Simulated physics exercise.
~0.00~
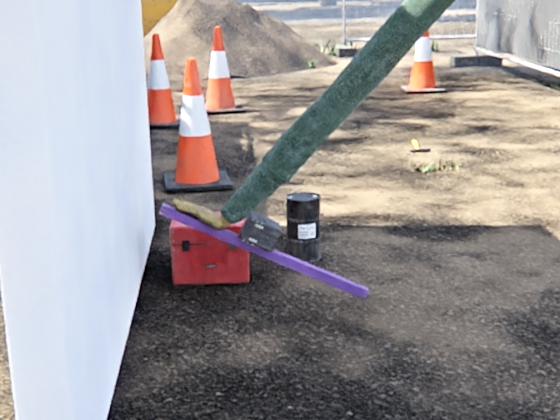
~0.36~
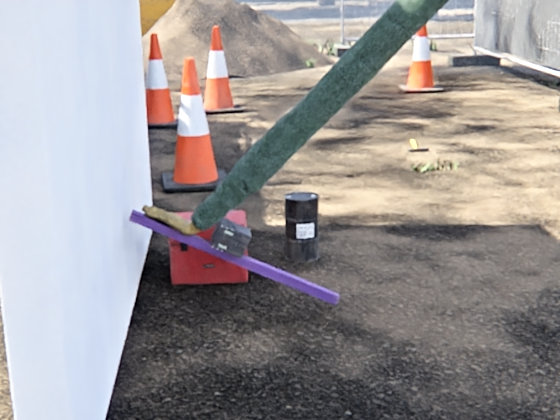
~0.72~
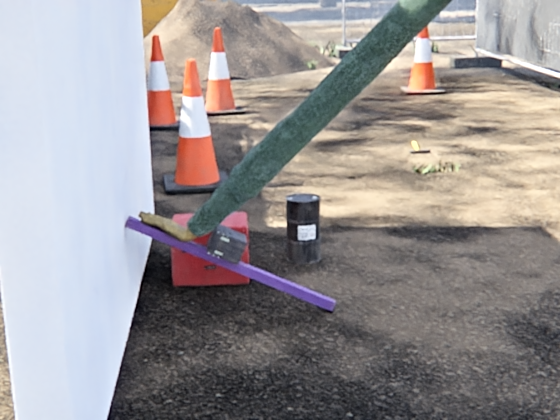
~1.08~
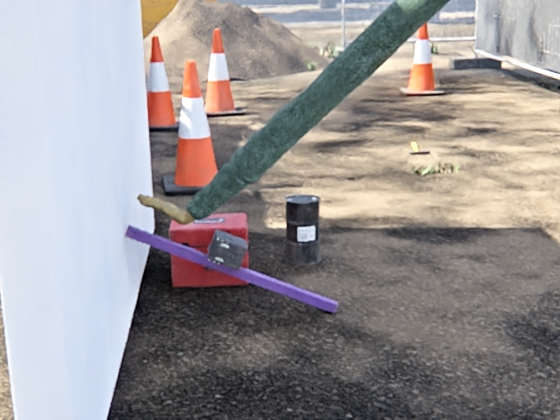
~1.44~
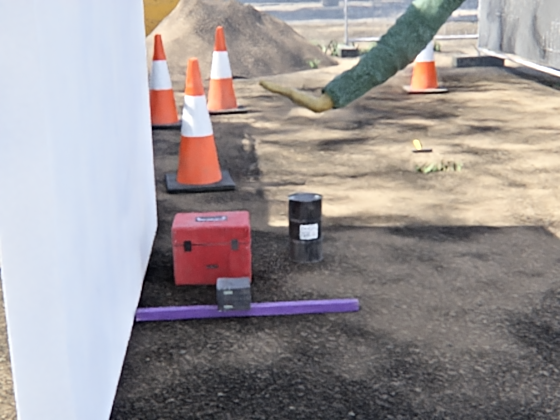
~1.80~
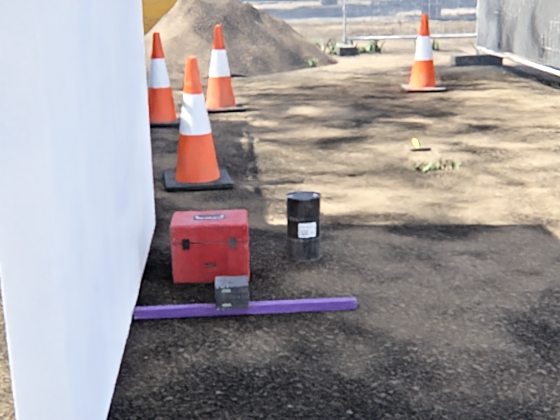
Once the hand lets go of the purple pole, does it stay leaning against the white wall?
No, it does not stay leaning. The purple pole slides down and ends up lying flat on the ground in front of the red toolbox.
